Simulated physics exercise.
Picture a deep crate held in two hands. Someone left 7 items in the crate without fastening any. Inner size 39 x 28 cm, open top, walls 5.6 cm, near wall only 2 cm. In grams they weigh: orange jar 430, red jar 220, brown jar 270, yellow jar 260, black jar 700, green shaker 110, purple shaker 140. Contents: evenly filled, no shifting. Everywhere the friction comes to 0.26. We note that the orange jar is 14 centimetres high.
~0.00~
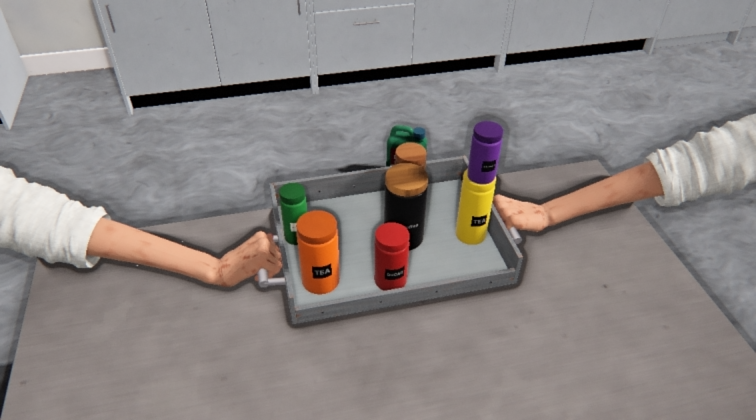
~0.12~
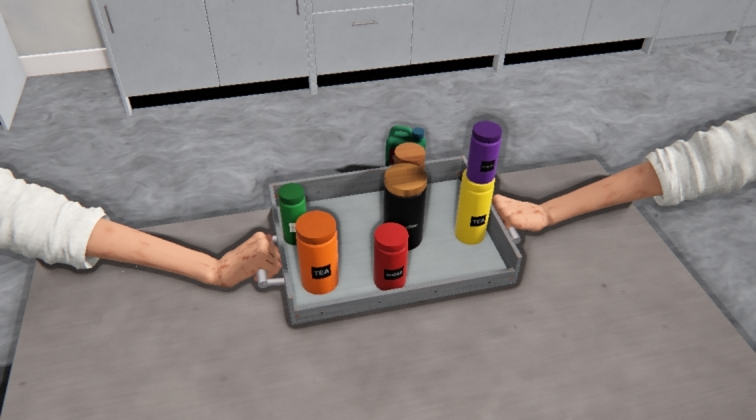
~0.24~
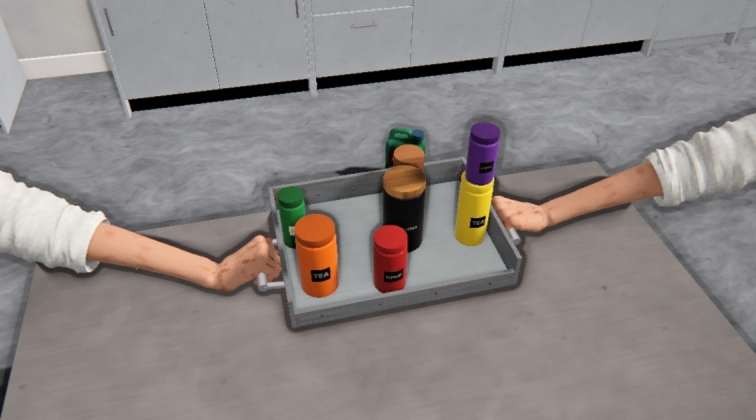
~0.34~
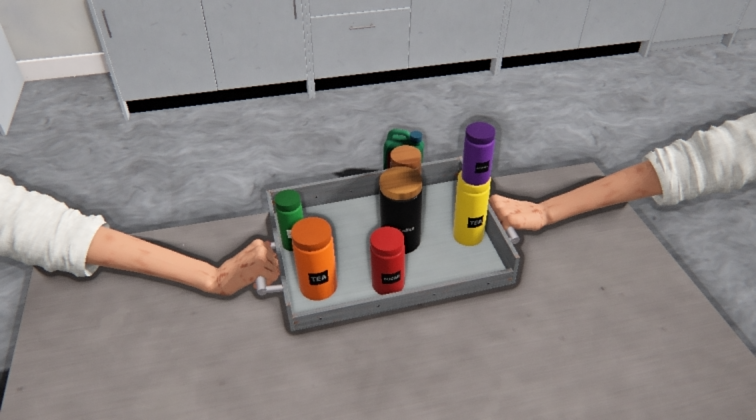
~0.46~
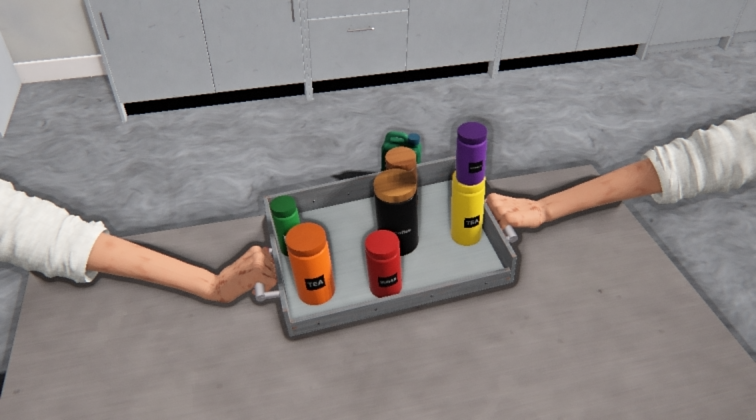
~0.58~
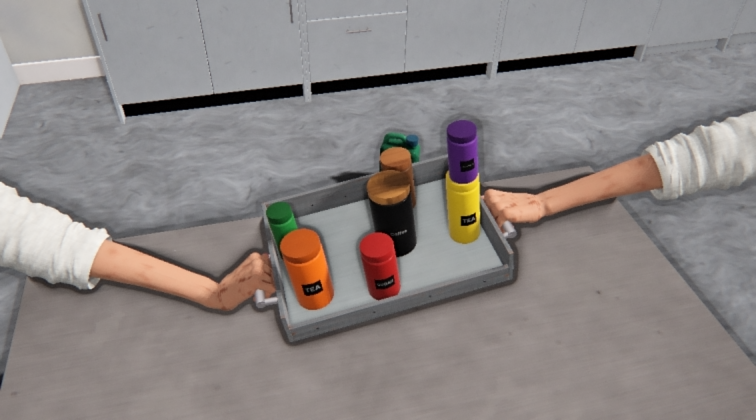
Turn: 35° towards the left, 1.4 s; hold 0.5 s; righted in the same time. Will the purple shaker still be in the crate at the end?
In.
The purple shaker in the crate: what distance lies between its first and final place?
Displacement: Approx. 31 cm.
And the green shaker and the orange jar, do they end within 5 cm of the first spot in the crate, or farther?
As for the green shaker, it remains where it was, and the orange jar remains where it was.
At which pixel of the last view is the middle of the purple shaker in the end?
End position: Roughly (325, 254).
After 0.98 s, crate tipped 25°, left side down; purple shaker tipped 7° from how it sat near (408, 151); yellow jar tipped 7° from how it sat; orange jar slid 2 cm.
After 1.18 s, crate tipped 31°, left side down; purple shaker tipped 30° from how it sat near (326, 224); yellow jar tipped 69° from how it sat; black jar slid 13 cm.
After 1.28 s, crate tipped 33°, left side down; purple shaker tipped 7° from how it sat near (306, 270); yellow jar on its side; black jar tipped 11° from how it sat.
After 1.58 s, crate tipped 35°, left side down; purple shaker slid 31 cm near (324, 283); yellow jar on its side; black jar tipped 29° from how it sat.
At rest (3.9 s), tipped over in the crate, yellow jar; not toppled but over 5 cm from the start, red jar, brown jar, black jar and purple shaker; the other 2 in place, give or take 5 cm. In the last view, purple shaker near (325, 254).
